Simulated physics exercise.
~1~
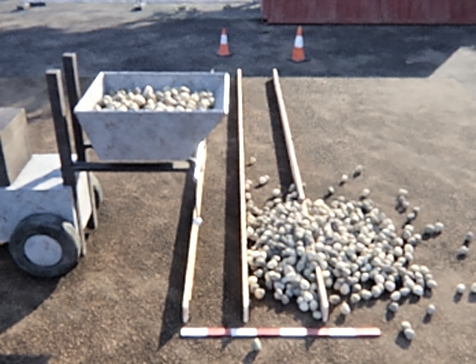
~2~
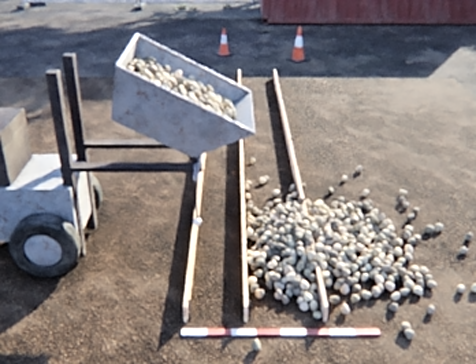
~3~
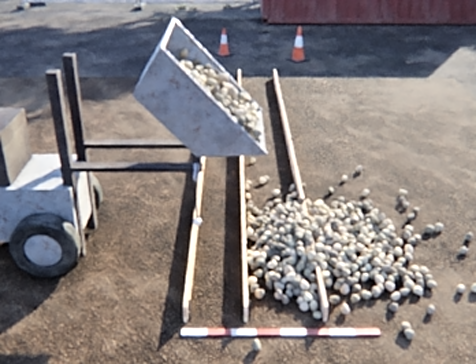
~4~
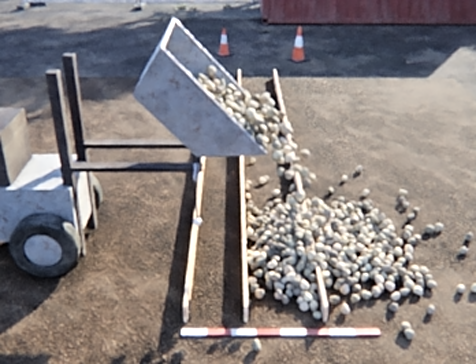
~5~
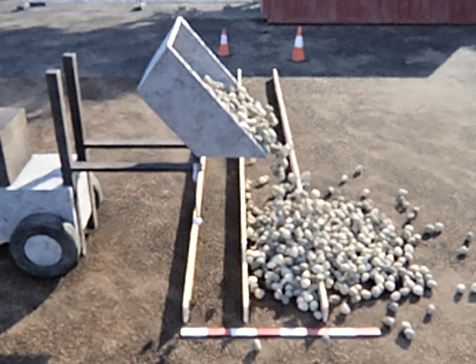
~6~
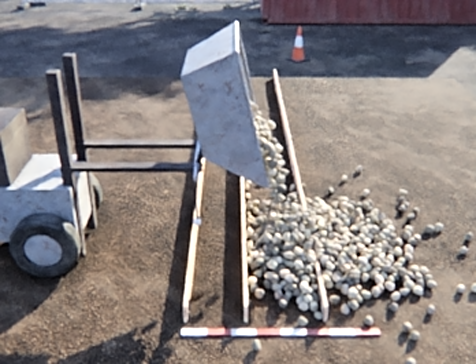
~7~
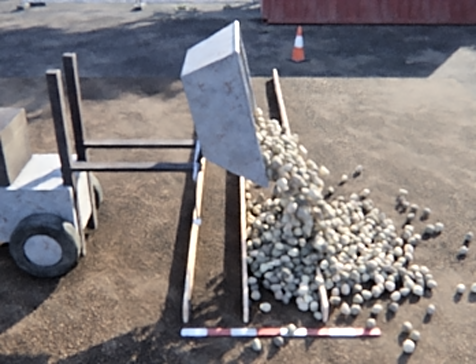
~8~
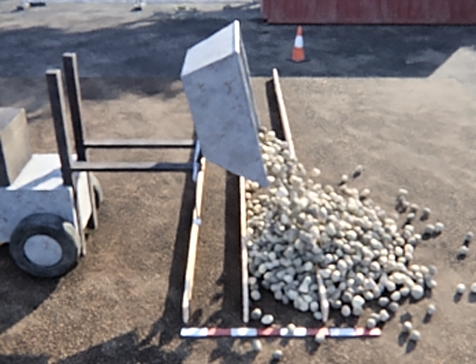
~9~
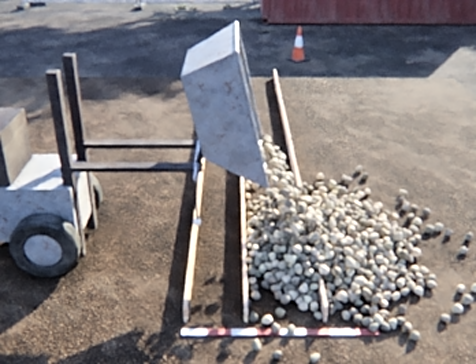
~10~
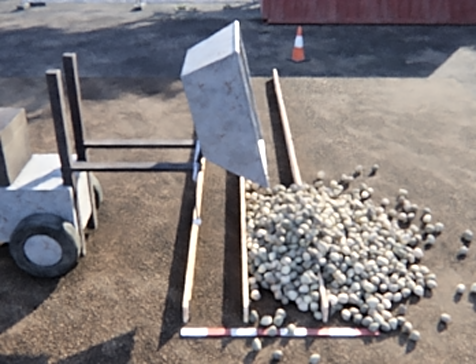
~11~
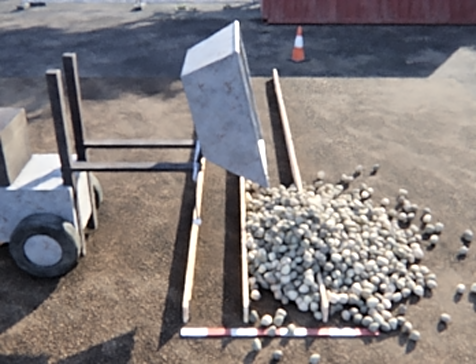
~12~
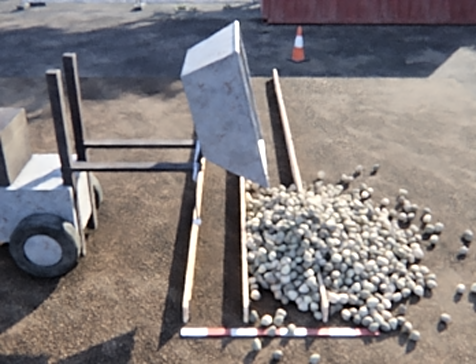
On a paved yard, a forklift tipped a grey skip of pale round stones to the right, paused, then tipped it steeper, pouring them onto an earlier heap beside wooden boards until the pile spread wider and settled, with the skip still tilted above.
